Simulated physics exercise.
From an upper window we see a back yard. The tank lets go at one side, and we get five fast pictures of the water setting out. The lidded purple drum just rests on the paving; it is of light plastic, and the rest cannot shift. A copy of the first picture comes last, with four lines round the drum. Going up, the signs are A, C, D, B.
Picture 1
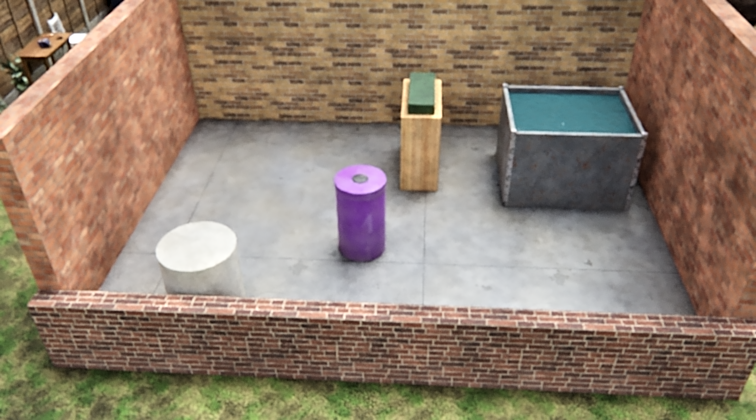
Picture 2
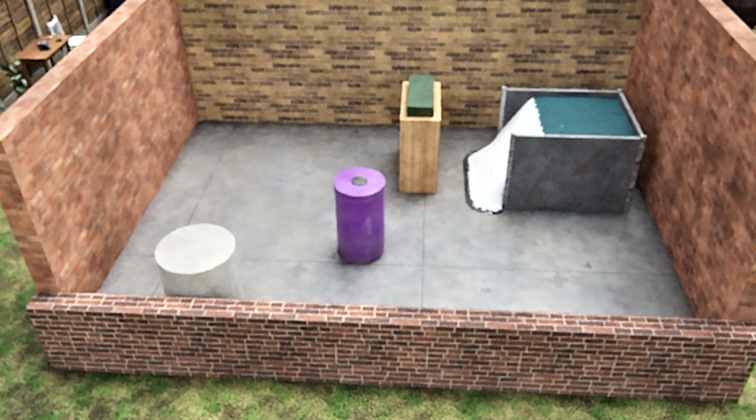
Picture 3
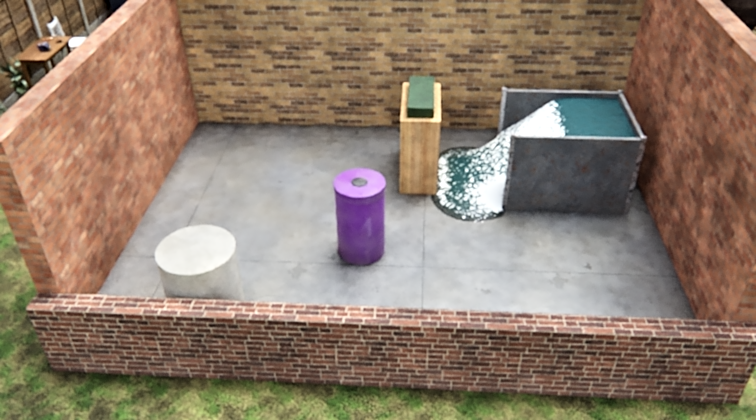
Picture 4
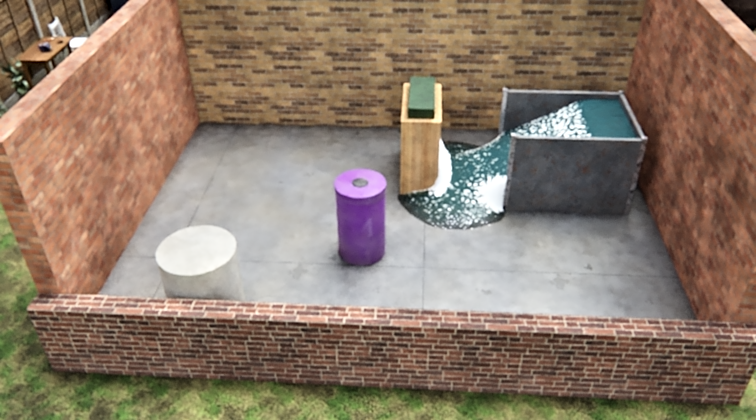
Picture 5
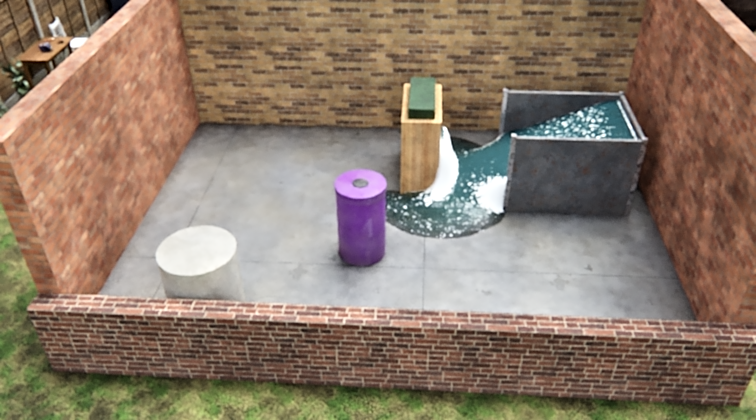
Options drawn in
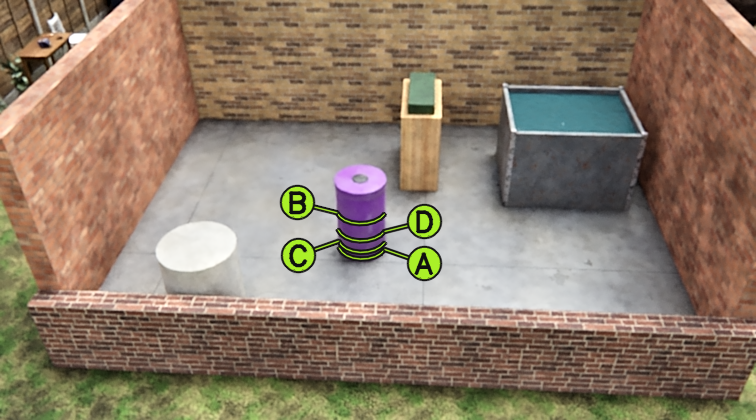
In a walled back yard with a purple drum, a pale round block and a wooden box, foamy green water poured from the left side of a grey tank and spread leftward across the ground.
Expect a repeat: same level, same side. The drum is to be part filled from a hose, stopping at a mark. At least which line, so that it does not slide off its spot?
That is mark B.
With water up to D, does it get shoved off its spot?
Yes, that goes wrong.
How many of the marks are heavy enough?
One of the four.
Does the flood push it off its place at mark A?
Yes.
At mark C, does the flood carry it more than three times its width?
No, less.
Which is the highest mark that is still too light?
That would be D.
On the marked copy, A at (360, 259); B at (359, 223); C at (360, 252); D at (359, 240); from the bottom up A, C, D, B.
With A, it is pushed about 3 times its own width away.
With B, it does not move.
With C, it is pushed about twice its own width away.
With D, it is pushed about half its own width away.
